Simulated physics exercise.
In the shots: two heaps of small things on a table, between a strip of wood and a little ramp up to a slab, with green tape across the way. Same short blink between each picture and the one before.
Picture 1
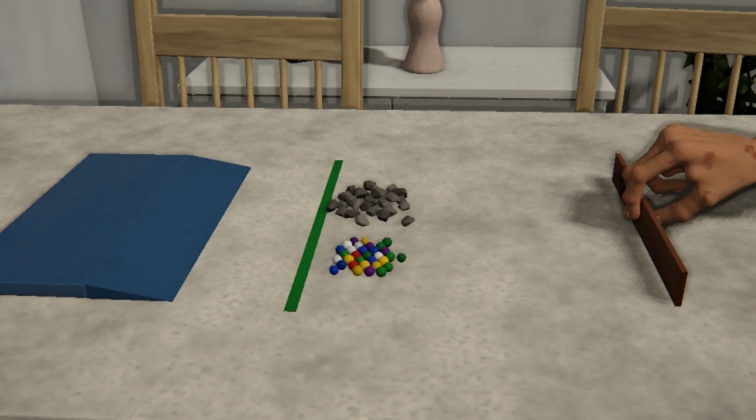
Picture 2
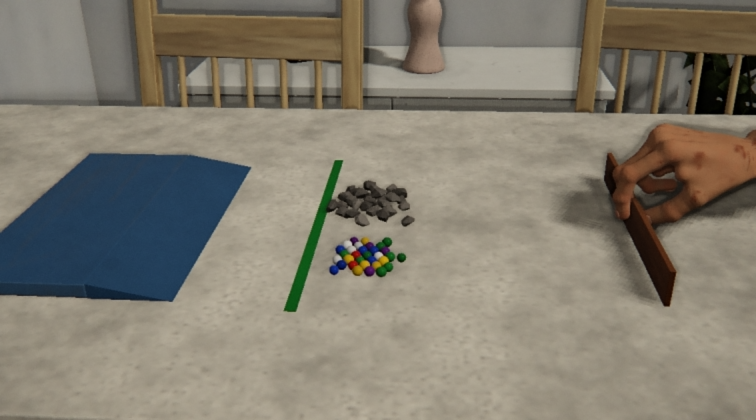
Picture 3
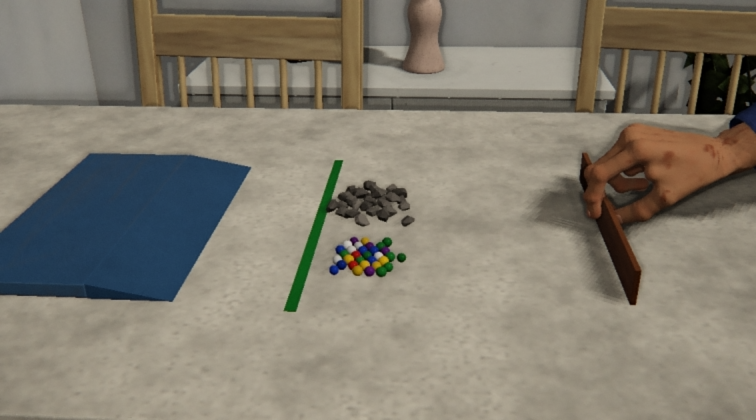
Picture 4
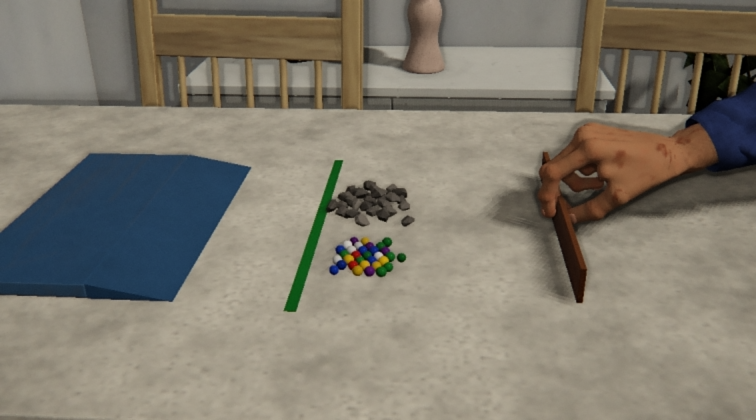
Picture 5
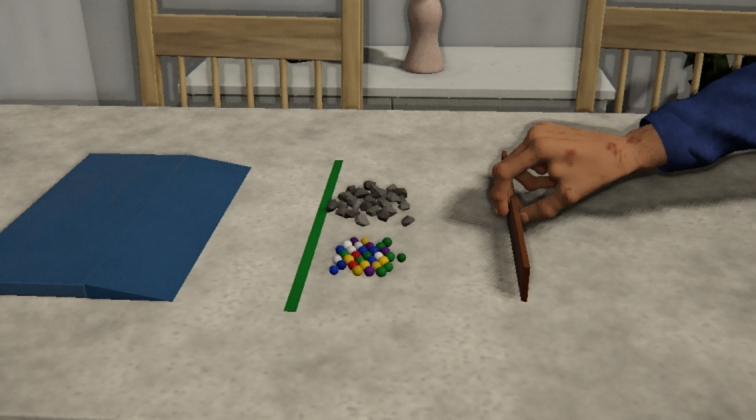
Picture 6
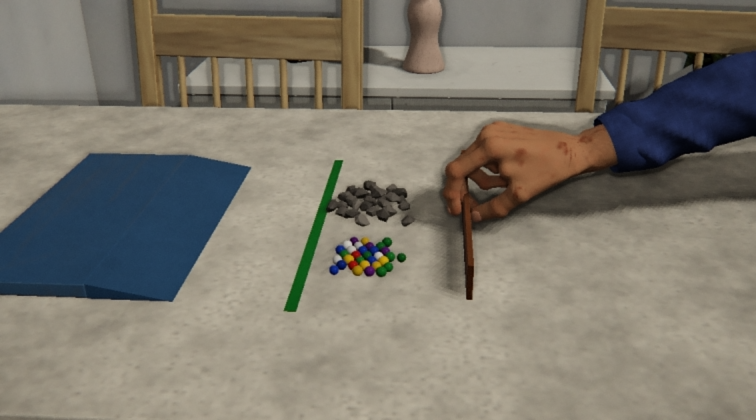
At first, a hand holds a brown strip of wood upright at the right of a table, with gravel, colourful beads, green tape and a blue ramp to its left. The hand slides the strip leftward, slowly, then faster, until it is close to the two unmoved heaps.
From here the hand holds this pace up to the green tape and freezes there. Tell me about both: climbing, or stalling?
The front portion? It clears the top, partly. The back portion? It stays below the top.
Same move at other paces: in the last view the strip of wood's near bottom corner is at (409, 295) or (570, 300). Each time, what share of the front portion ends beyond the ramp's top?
Try one: 100 %. Try two: 10 %.
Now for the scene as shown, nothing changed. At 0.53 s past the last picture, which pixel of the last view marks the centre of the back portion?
Its centre lies close to (243, 200) in the last picture.
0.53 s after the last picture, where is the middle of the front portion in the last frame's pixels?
About (97, 232).
Then, 0.11 s on from there, strip of wood still moving, near (379, 197); front portion the whole lot short of the ramp; back portion the whole lot short of the ramp.
Then, 0.25 s on from there, strip of wood stopped at the green tape; front portion a little on the ramp, all but a few short of the ramp; back portion the whole lot short of the ramp.
Then, 0.53 s on from there, strip of wood stopped at the green tape; front portion near two thirds past the top, near a quarter on the ramp; back portion near a quarter on the ramp, the bulk short of the ramp.
In the end, strip of wood stopped at the green tape; front portion the whole lot past the top; back portion none at all past the top, near a quarter on the ramp, the bulk short of the ramp.
